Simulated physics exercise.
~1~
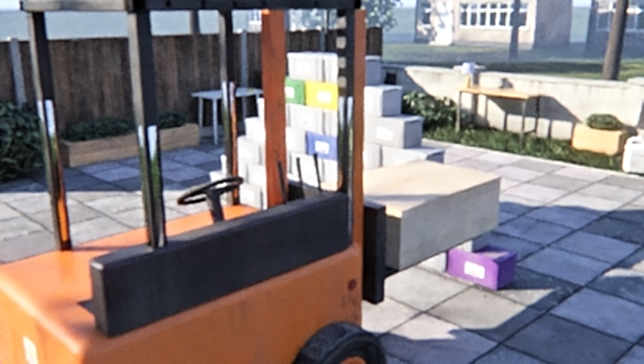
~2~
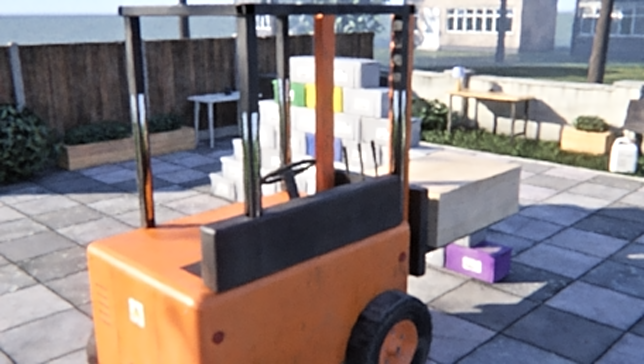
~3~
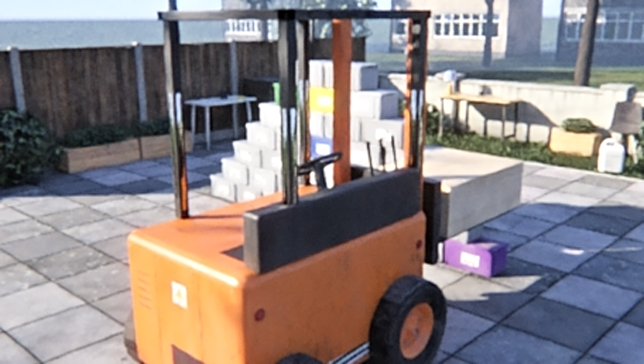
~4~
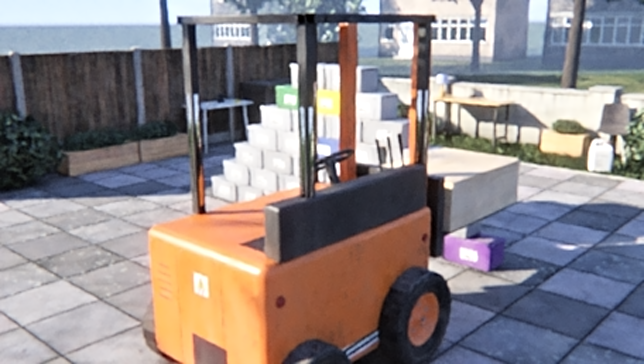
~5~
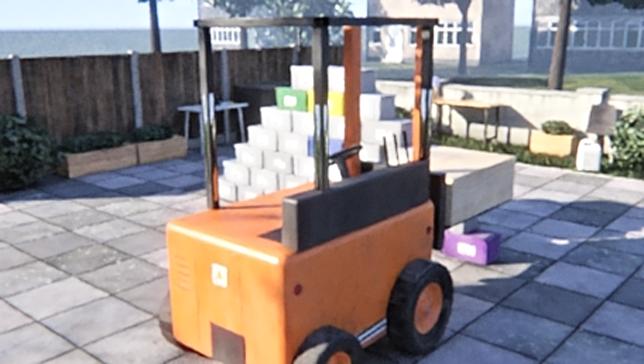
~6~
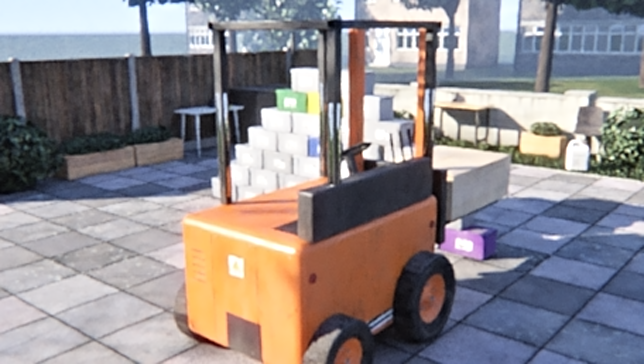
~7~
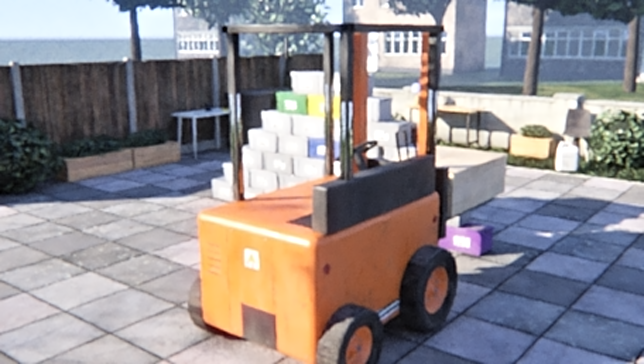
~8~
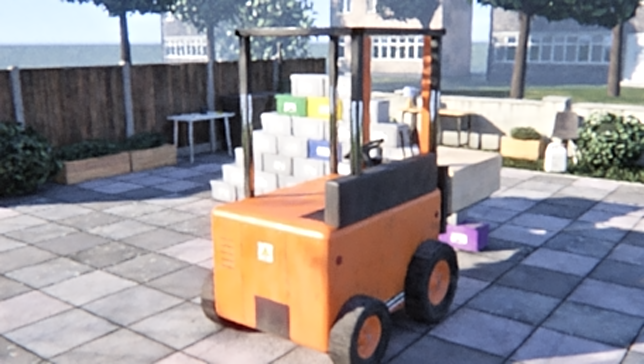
Orange lift truck holding a pale case against a stepped wall of mostly grey blocks in a paved yard, the wall staying up.
